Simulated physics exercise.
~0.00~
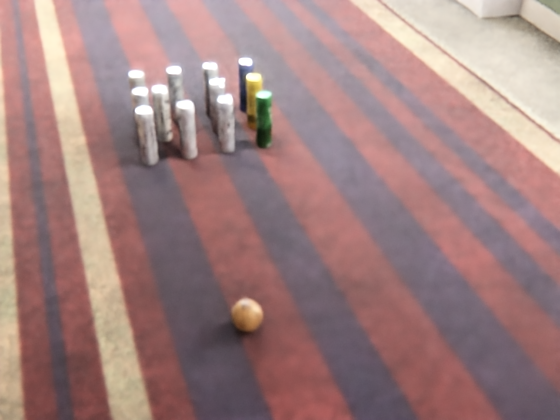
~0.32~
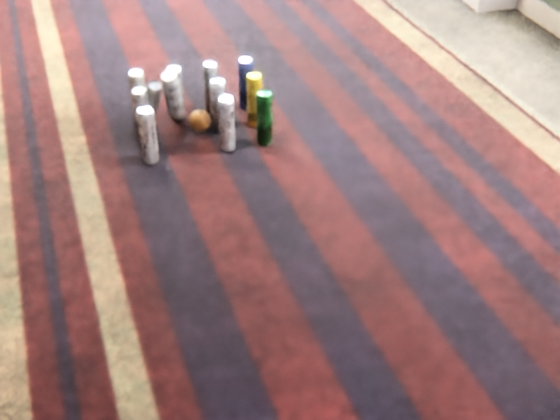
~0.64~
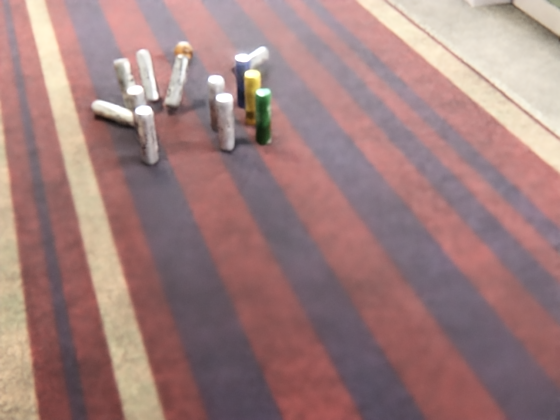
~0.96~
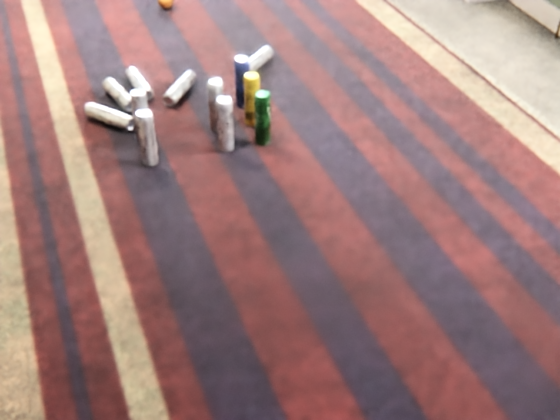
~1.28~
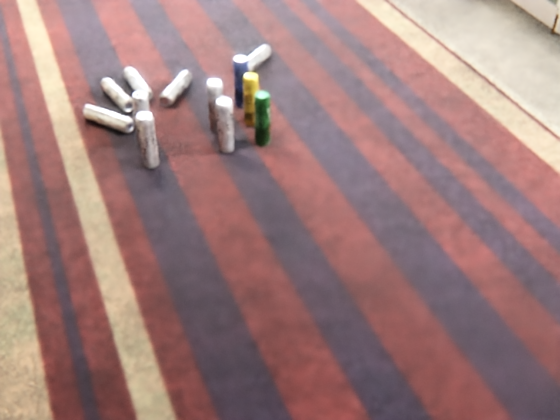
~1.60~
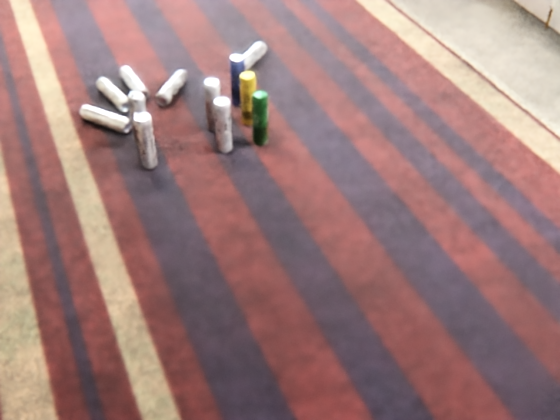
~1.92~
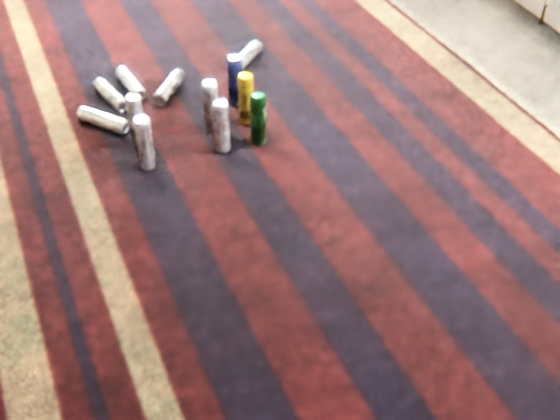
To begin with, a cluster of upright tubes, mostly silvery with one green, one yellow and one blue, stands on a striped carpet as a small wooden ball rolls towards it. The ball runs into the group left of the coloured tubes, setting some of the silvery ones leaning. It pushes on through to the back while tubes topple around it. The ball then rolls away beyond the far side and out of view. At the end, five silvery tubes lie scattered, while the green, yellow and blue tubes still stand beside the remaining silvery ones.
